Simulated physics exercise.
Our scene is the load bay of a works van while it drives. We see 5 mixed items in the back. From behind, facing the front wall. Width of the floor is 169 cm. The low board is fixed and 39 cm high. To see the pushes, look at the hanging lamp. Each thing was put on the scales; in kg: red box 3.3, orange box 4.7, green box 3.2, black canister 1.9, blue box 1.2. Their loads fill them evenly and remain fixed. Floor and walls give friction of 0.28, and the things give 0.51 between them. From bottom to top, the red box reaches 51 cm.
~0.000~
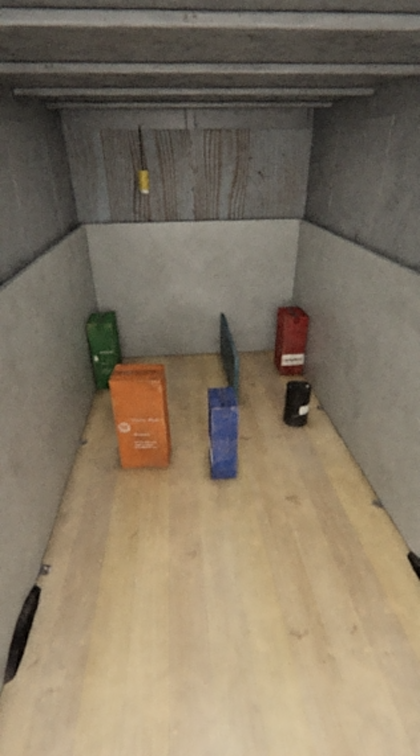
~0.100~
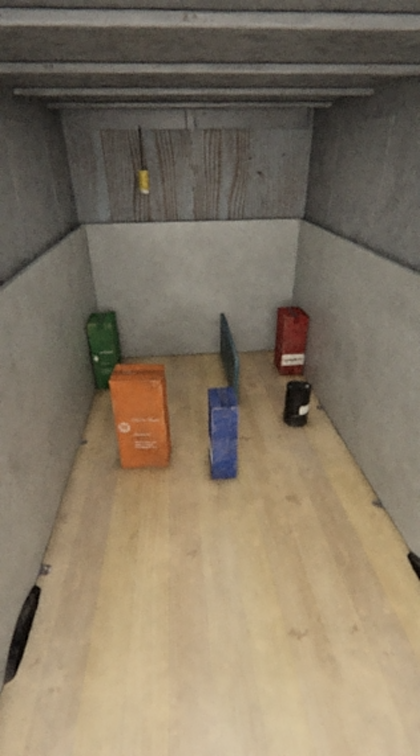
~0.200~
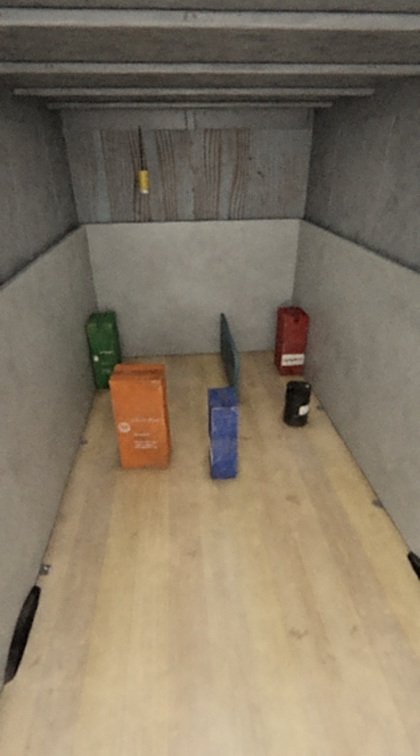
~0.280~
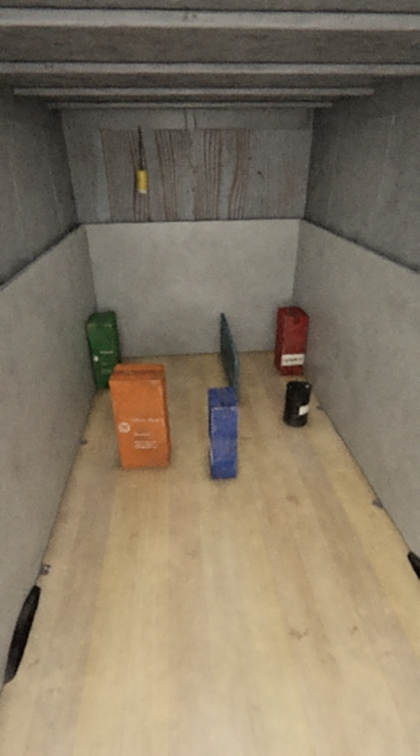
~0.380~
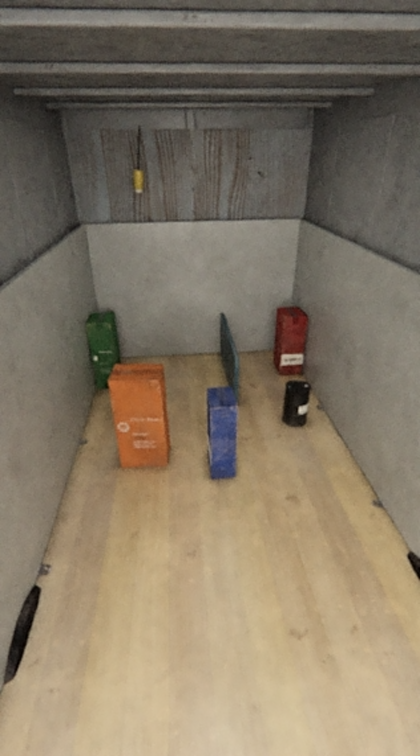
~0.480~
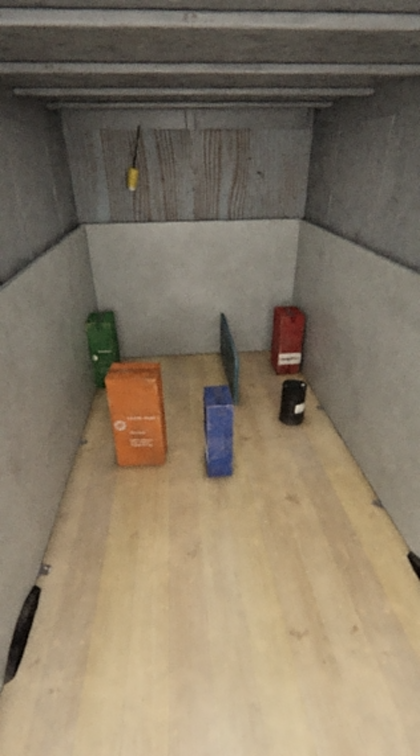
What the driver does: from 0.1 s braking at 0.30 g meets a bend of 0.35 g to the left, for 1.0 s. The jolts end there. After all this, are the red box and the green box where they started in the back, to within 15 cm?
The red box is relocated; the green box is not relocated.
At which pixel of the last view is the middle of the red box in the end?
Close to (238, 332).
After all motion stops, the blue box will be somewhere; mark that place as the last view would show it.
(140, 398).
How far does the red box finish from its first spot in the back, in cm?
Roughly 46 centimetres.
By 0.68 s, push 0.30 g forwards, 0.35 g left; red box 14 cm from its spot near (276, 338); green box 2 cm from its spot near (105, 350); black canister 13 cm from its spot.
By 0.88 s, push 0.26 g forwards, 0.31 g left; red box 31 cm from its spot near (257, 333); green box 2 cm from its spot near (105, 350); orange box 31 cm from its spot.
By 0.98 s, push 0.14 g forwards, 0.17 g left; red box 41 cm from its spot near (247, 331); green box 2 cm from its spot near (105, 350); blue box 41 cm from its spot.
By 1.08 s, smooth; red box 45 cm from its spot near (241, 332); green box 2 cm from its spot near (105, 350); blue box 52 cm from its spot.
When it is over (1.7 s), not toppled but over 15 cm from the start, red box, orange box, black canister and blue box; the last one within 15 cm of the start. In the last view, red box near (238, 332), green box near (105, 350).
